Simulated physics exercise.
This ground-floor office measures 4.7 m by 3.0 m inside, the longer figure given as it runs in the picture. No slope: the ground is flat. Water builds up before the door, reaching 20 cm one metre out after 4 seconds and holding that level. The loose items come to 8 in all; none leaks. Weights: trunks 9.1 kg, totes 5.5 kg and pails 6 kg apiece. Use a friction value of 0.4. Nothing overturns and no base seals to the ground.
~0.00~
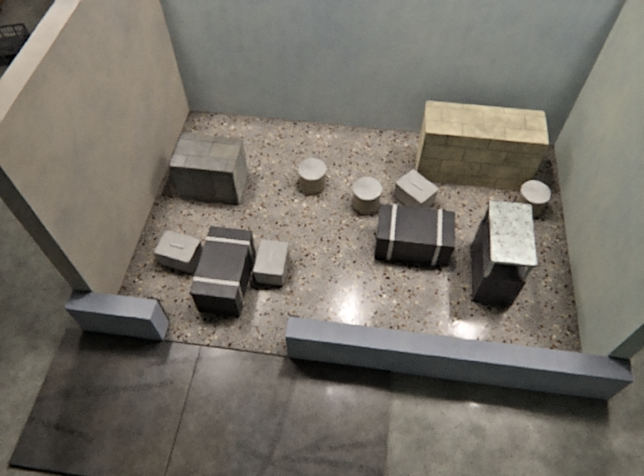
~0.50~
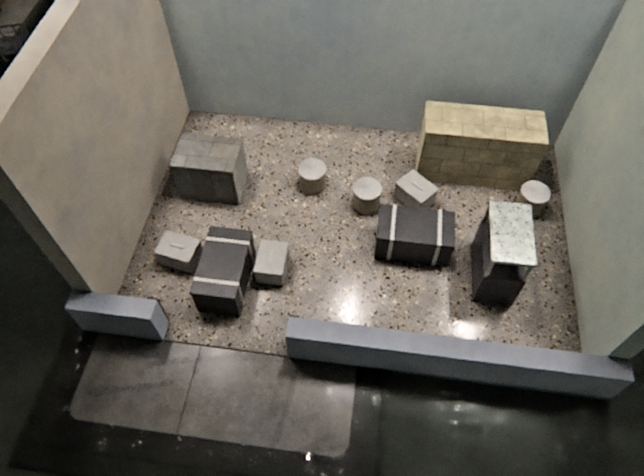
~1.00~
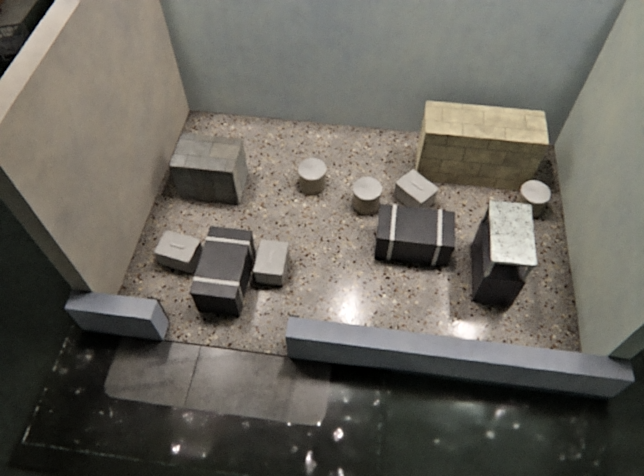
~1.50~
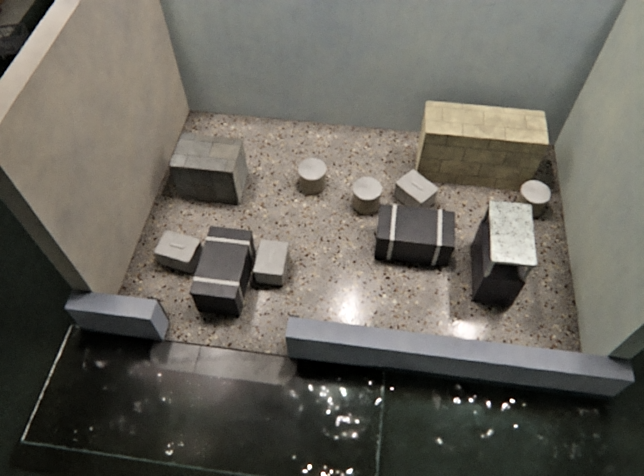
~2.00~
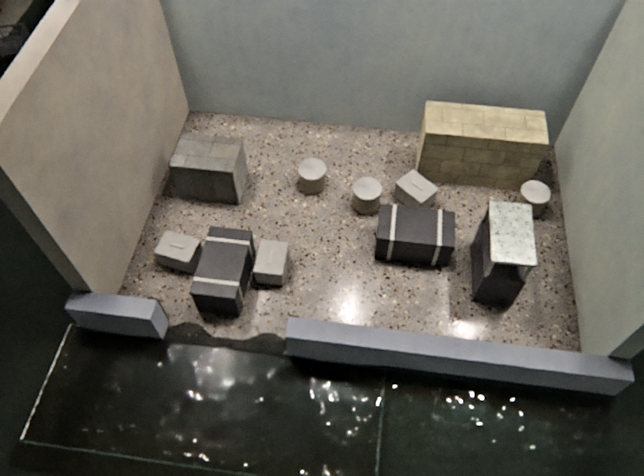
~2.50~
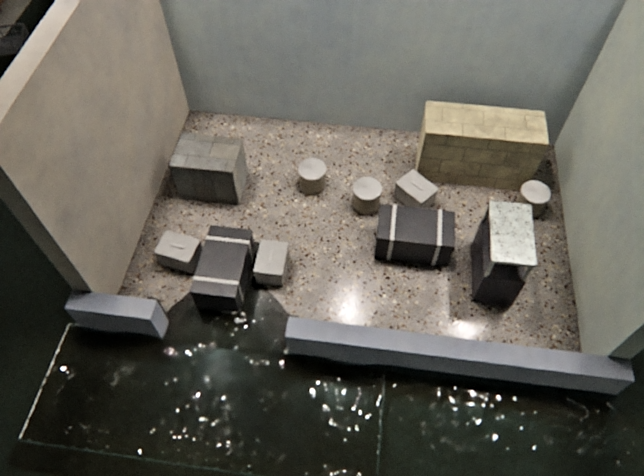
In a ground-floor office seen from above, dark water spreads over the paving outside the low front wall, then enters through the doorway gap and reaches the nearest dark trunk, while the boxes, pails and trunks stay still.
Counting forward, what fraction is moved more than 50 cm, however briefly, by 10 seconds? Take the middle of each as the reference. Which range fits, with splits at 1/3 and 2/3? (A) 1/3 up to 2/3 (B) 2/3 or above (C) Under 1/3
Answer: B.
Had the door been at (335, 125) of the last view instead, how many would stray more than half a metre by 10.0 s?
The answer would then be 6.
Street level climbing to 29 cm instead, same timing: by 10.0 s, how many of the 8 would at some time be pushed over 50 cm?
You'd get 8 in that case.
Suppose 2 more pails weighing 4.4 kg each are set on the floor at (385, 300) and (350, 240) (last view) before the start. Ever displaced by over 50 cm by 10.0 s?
Note: Item 1 stays inside the limit; item 2 exceeds the limit.
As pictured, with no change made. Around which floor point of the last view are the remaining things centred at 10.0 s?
It sits at about (381, 196).
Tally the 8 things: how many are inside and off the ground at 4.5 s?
I count 2.
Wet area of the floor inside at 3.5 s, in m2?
Roughly 2.0 m2 of it is wet.
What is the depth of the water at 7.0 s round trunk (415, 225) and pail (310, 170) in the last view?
First roughly 3 cm, second roughly 13 cm.
After 3.5 s 0 of 8 are over 50 cm from their spots; 0 afloat.
After 4.5 s 3 of 8 are over 50 cm from their spots; 2 afloat.
After 7.0 s 6 of 8 are over 50 cm from their spots; 6 afloat.
After 10.0 s 7 of 8 are over 50 cm from their spots, and 7 have been at some point; 7 afloat.
